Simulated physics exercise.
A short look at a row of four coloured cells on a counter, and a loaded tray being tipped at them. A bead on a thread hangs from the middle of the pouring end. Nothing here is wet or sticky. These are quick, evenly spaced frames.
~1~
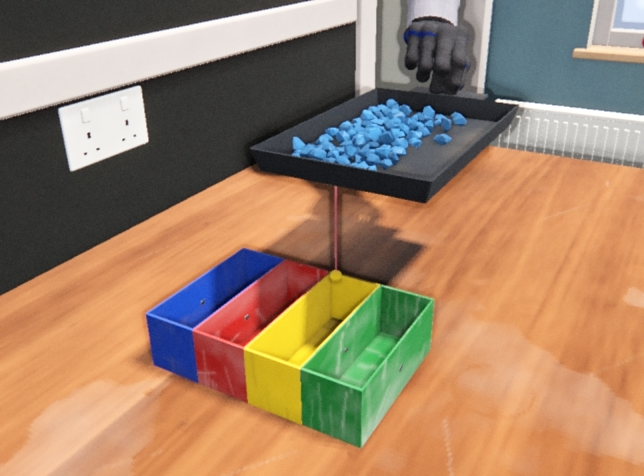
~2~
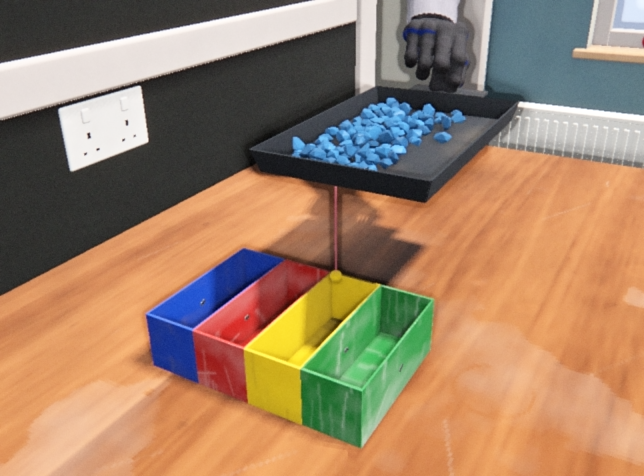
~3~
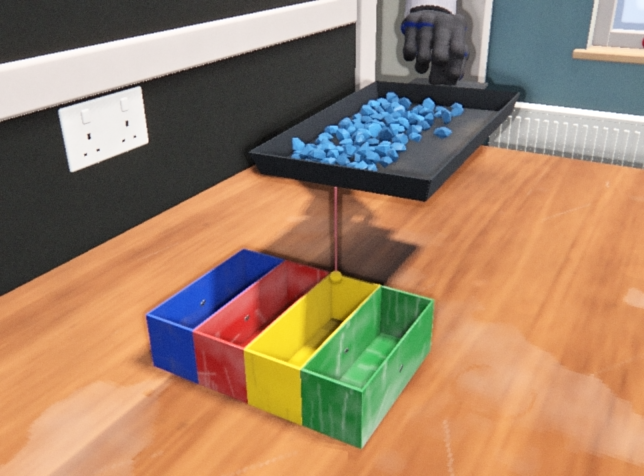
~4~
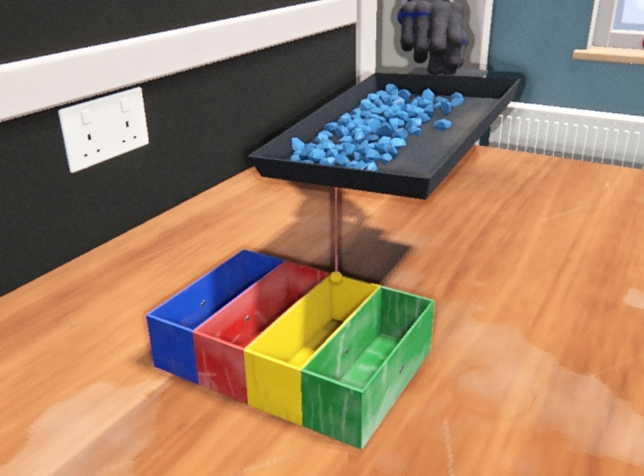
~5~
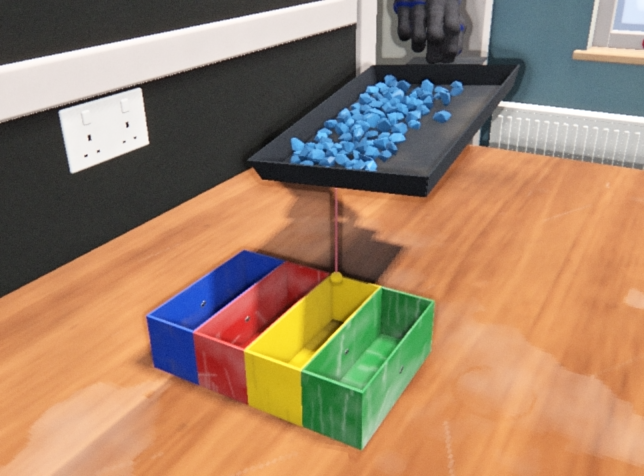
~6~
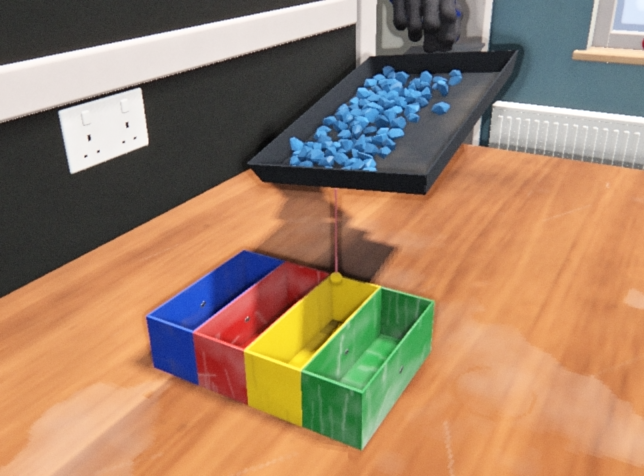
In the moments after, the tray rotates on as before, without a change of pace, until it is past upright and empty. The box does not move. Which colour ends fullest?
The blue cell gets the most.
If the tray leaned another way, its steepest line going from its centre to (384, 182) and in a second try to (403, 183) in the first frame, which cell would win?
First the cell in green, then that green cell.
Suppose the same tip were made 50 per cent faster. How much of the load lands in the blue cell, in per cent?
Near 50 %.
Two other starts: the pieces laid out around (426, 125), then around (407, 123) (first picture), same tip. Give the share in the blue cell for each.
About 60 and 50 per cent.
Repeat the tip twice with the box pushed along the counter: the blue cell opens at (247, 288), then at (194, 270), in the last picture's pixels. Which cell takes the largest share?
At the first place the cell in blue, at the second that red cell.
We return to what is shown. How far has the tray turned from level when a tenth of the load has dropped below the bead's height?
Roughly 85°.
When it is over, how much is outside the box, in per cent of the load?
It comes to 0 per cent or so.
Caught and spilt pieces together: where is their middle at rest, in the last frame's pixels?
Around (241, 330).
Soon, tray tipped steeply; all on the tray.
A while on, tray tipped right over; a small part on the tray; about half in the blue cell; about a quarter in the red cell; a stray few in the yellow cell; a small part falling or outside the box.
Towards the end, tray tipped past a quarter turn; about half in the blue cell; about a third in the red cell; a stray few in the yellow cell; a stray few falling or outside the box.
Finally, tray tipped past a quarter turn; about half in the blue cell; about a third in the red cell; a stray few in the yellow cell; none in the green cell; a stray few outside the box.
